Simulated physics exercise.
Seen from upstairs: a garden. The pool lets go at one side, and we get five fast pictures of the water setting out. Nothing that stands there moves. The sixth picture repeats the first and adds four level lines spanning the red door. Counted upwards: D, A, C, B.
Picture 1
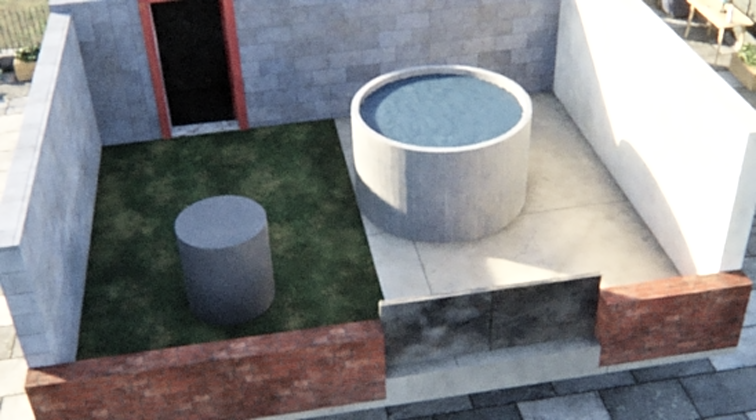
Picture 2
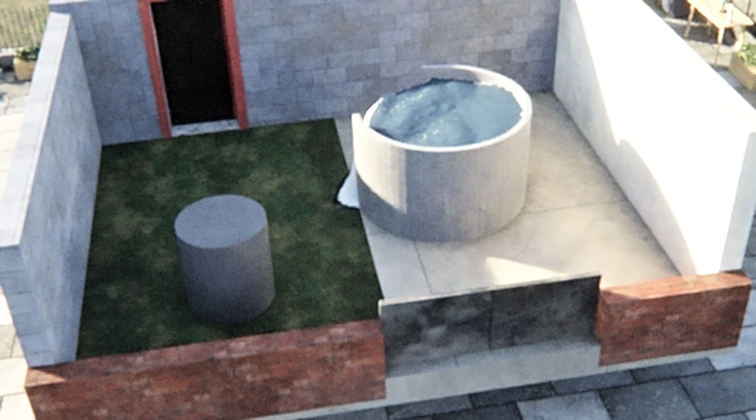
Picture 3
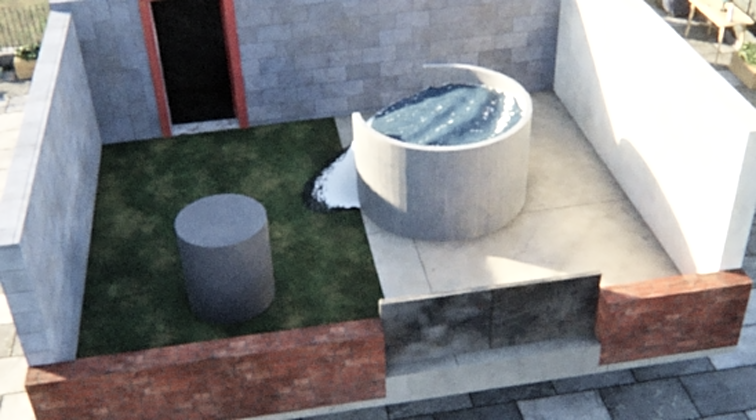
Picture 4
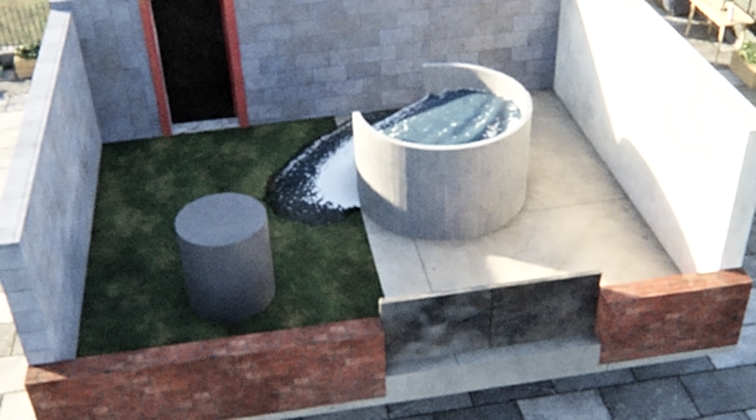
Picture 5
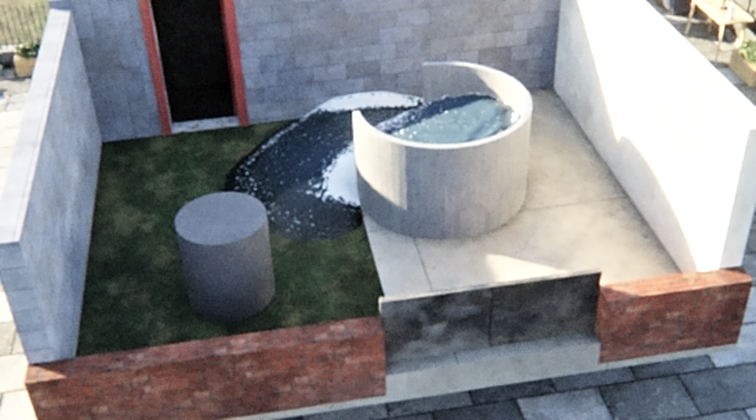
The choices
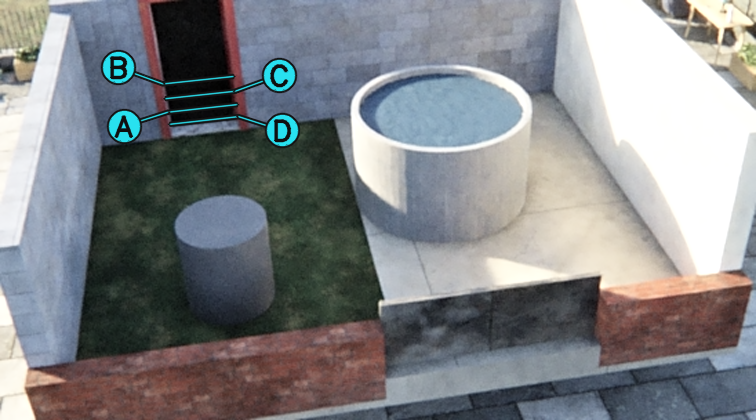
Water surges in a round pale concrete pool as the left side of its wall opens, pouring out white and foamy, then spreading dark over the grass towards the grey cylinder. The still view looks down from upstairs into a walled yard, lawn left and pale paving right. A red-framed dark doorway stands behind, with low reddish walls and a dark gate in front.
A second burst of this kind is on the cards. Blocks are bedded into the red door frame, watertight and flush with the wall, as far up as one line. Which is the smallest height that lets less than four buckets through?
I would pick mark A.
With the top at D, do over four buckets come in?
Yes, it does.
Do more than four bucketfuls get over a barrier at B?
No, not at all.
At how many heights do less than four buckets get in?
Three of the four.
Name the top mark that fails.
That is mark D.
On the marked copy, A at (202, 108); B at (198, 80); C at (200, 94); D at (204, 120); from the bottom up D, A, C, B.
With A, a splash gets over, under a bucket.
With B, nothing gets over.
With C, nothing gets over.
With D, about 8 bucketfuls get in.
